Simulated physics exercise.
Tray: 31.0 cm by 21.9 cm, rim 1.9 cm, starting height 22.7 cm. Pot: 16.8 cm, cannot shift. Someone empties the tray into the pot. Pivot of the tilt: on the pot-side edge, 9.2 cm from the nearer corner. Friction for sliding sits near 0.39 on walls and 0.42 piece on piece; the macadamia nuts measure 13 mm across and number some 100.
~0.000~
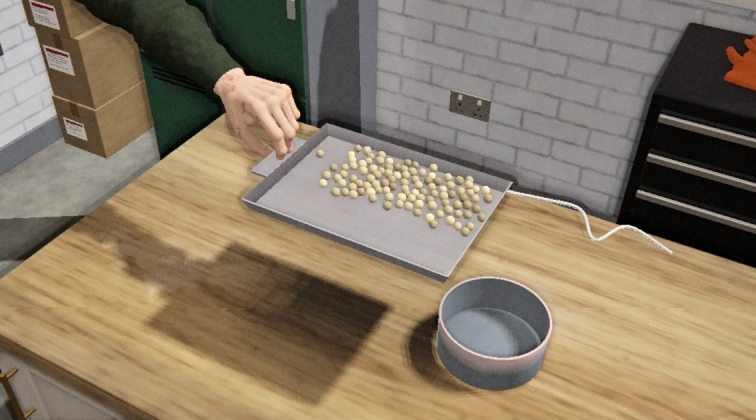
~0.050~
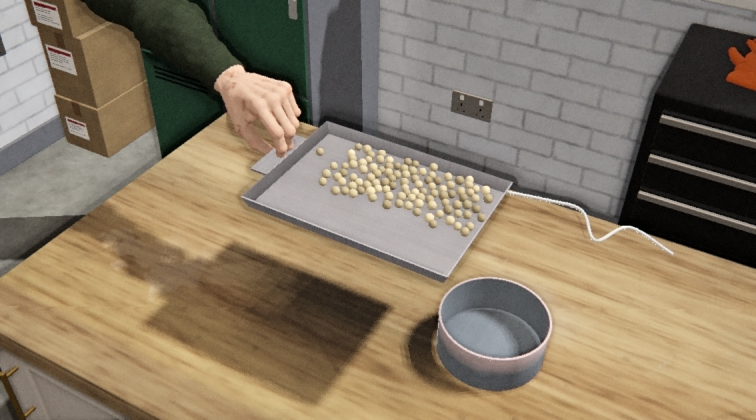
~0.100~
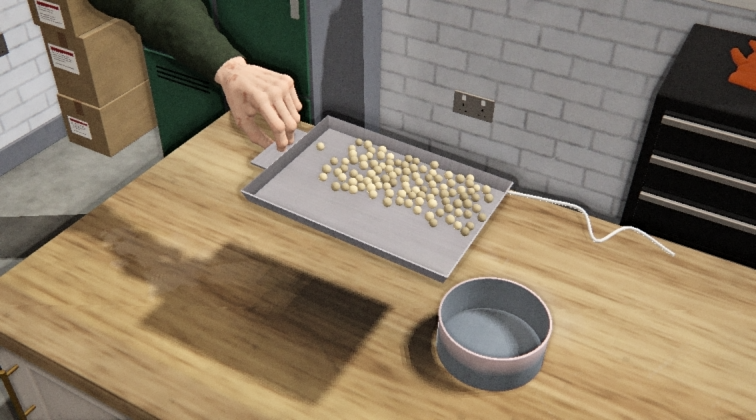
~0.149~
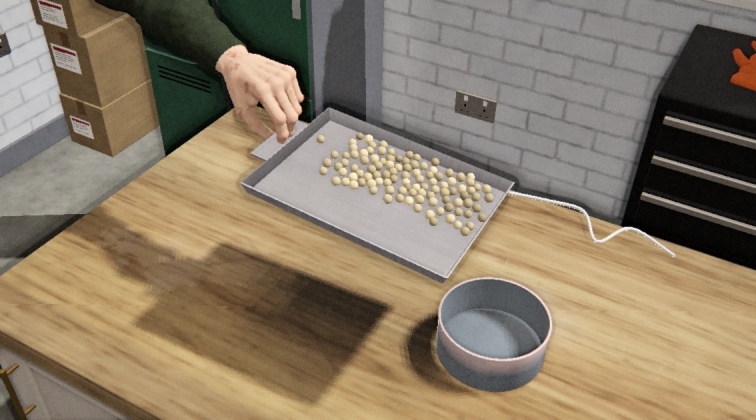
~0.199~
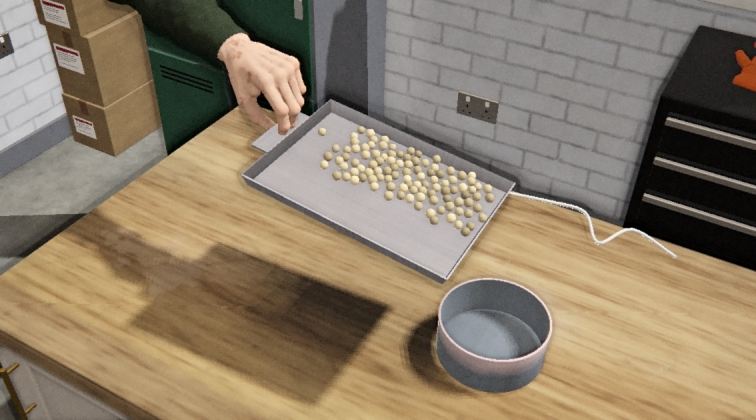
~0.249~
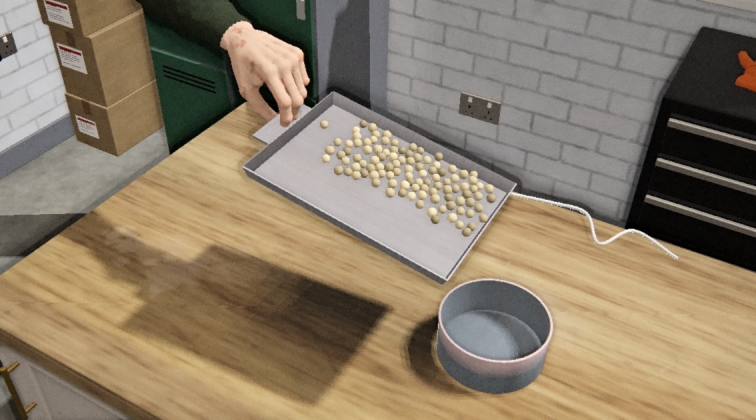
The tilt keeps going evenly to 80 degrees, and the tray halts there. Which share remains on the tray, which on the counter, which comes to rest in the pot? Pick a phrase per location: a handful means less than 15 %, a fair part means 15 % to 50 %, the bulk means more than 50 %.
Left on the tray: A handful, counter: A fair part, pot: The bulk.
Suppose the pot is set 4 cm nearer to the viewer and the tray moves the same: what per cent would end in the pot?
My estimate: Some 75 per cent.
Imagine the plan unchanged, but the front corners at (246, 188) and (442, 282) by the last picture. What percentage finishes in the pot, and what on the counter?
You'd end with pot at 0 and counter at 100.
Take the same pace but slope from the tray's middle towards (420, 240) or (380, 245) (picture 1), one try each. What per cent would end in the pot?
Estimate: Some 15 % and some 0 % respectively.
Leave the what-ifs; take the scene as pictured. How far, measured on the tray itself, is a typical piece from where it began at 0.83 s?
About 9 cm.
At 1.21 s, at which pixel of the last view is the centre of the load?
My estimate is roughly (480, 213).
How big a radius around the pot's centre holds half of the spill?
That comes to near 16 cm.
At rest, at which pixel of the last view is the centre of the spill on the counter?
Somewhere around (484, 408), I'd say.
After 0.83 s, tilt 44 degrees; the tray holds 100 %, the pot 0 %.
After 1.21 s, tilt 65 degrees; the tray holds 95 %, the pot 0 %.
Then, at 1.68 s, tilt 80 degrees; the tray holds 25 %, the pot 40 %.
In the end, at 3.0 s, tray 0 %, counter 30 %, pot 70 %.
